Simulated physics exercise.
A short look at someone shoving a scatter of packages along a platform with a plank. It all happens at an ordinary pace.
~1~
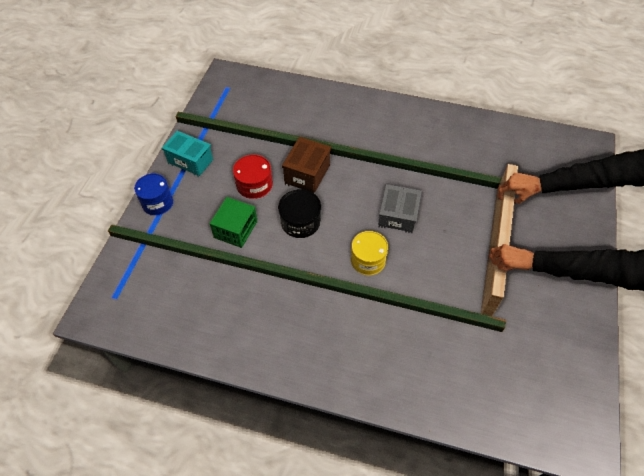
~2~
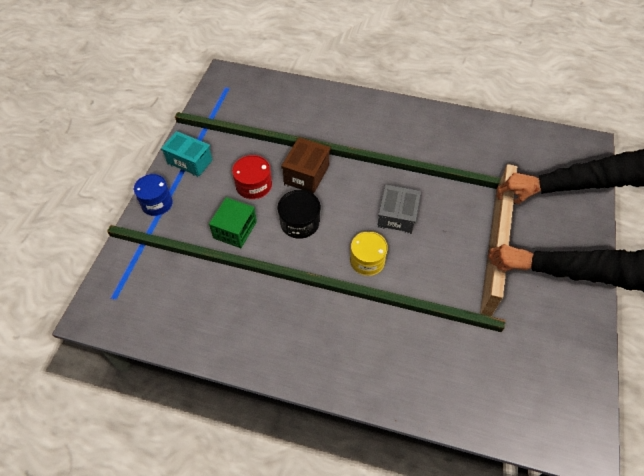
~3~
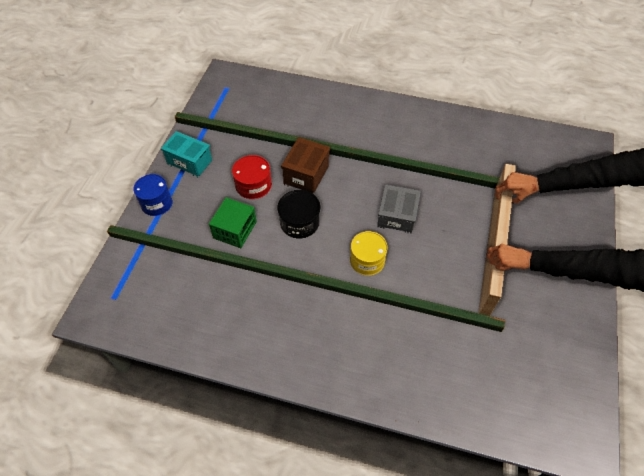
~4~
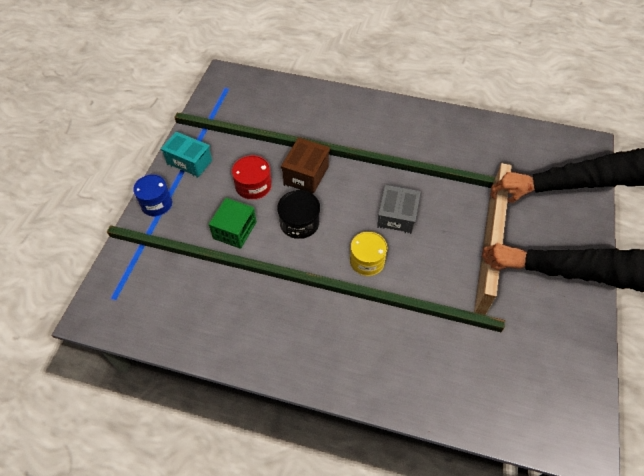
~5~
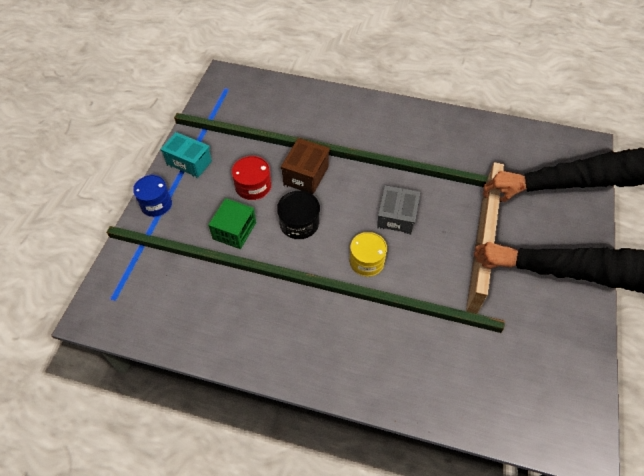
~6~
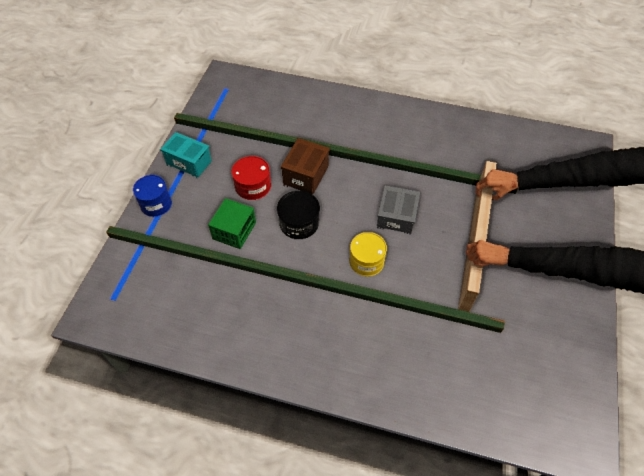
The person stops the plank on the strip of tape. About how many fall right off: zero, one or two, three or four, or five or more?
The number that fall off is five or more.
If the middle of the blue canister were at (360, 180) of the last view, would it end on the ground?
The blue canister survives.
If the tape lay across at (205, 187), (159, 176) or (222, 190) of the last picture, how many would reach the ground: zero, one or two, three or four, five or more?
One after another: Either one or two; five or more; one or two.
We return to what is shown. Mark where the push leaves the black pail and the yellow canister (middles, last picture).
The black pail at (150, 180), the yellow canister at (136, 212).
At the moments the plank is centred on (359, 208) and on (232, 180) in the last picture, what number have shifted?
2 and 8.
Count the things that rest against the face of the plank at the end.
3 of them.
A little later, none off yet; blue canister at rest near (153, 196); turquoise tote at rest near (187, 155); red canister at rest near (252, 178).
Next, none off yet; blue canister at rest near (153, 196); turquoise tote at rest near (187, 155); red canister shifted a little near (239, 179).
Later still, none off yet; blue canister shifted a little near (147, 192); turquoise tote shifted about its own width near (151, 151); red canister shifted well along near (183, 167).
When it is over, the number that fall off is five or more; down, brown tote, green crate, red canister, turquoise tote and blue canister.
